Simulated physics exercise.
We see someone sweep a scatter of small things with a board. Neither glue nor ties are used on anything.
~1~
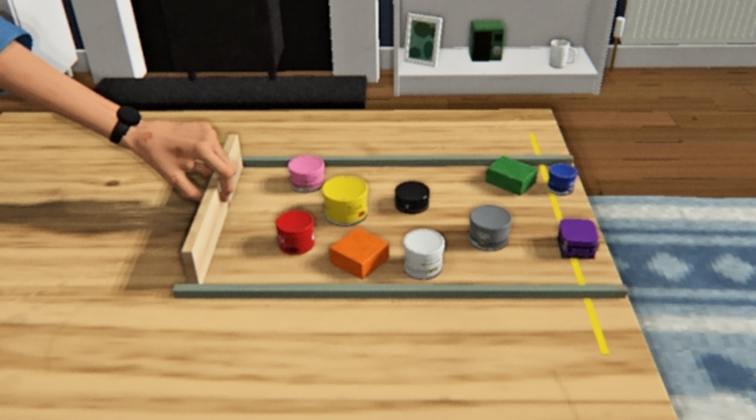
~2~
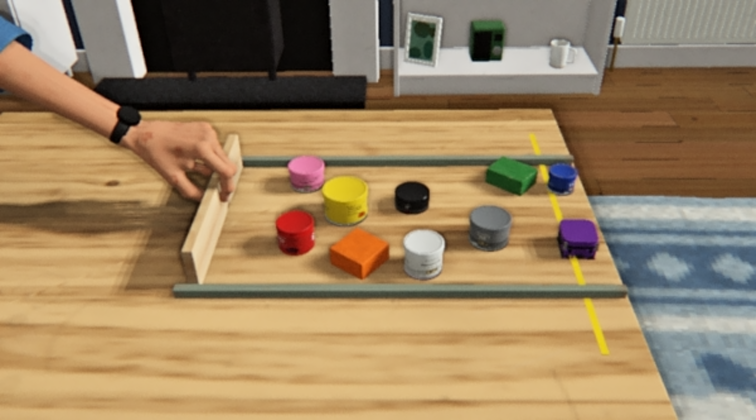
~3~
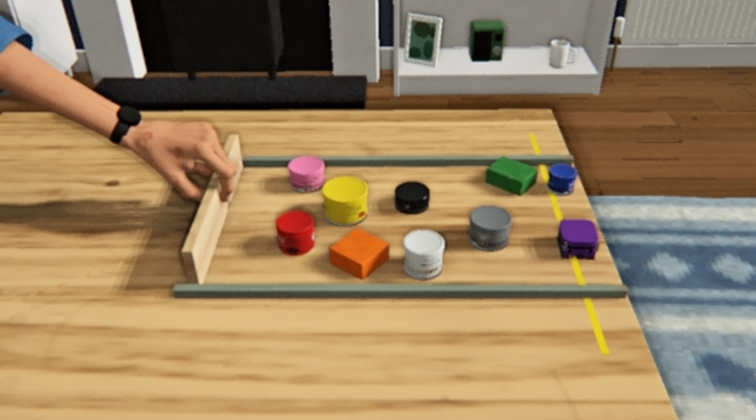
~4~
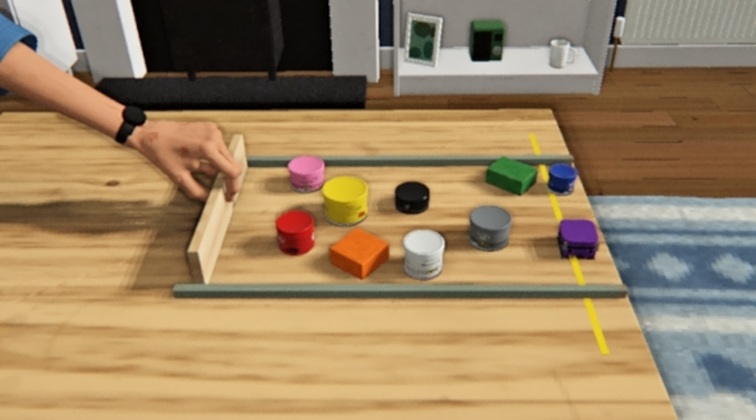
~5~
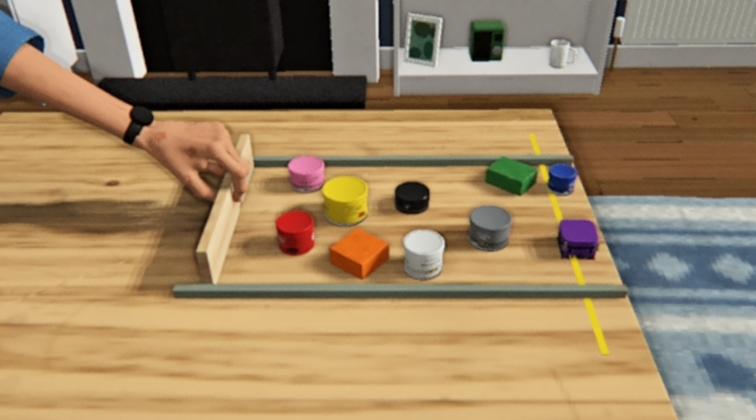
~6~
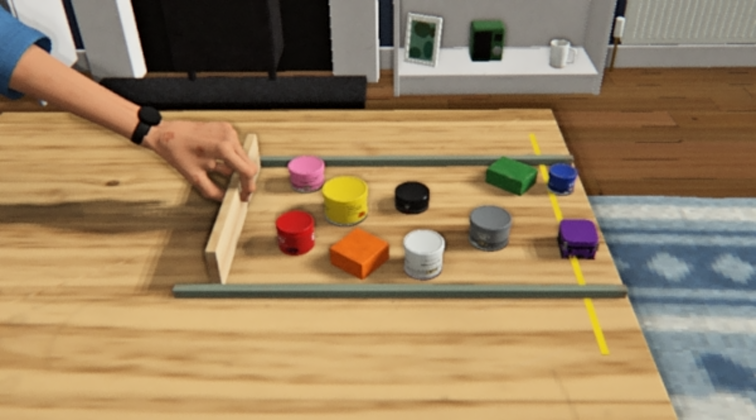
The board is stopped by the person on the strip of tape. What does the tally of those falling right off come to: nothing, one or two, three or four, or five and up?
It comes to five and up.
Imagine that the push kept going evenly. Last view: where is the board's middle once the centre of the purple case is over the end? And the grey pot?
When the purple case crosses, the middle is near (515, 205); when the grey pot crosses, near (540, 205).
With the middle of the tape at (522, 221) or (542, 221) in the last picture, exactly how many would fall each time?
Try by try, 2 and 4.
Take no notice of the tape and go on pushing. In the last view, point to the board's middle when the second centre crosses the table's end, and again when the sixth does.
I'd put it close to (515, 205) and later close to (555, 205).
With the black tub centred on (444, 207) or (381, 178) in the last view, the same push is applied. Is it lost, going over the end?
Order of tries: Off, off.
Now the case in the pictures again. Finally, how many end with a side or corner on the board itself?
So the total is 4.
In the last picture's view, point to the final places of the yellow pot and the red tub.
I'd say approximately (583, 204) and then (587, 230).
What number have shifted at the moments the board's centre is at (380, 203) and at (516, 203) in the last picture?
6 and 10.
Early on, none off yet; blue pot at rest near (562, 180); purple case at rest near (577, 240); green block at rest near (512, 176).
Finally, the number that fall off is five or more; lost, black tub, white tin, grey pot, green block, purple case and blue pot.
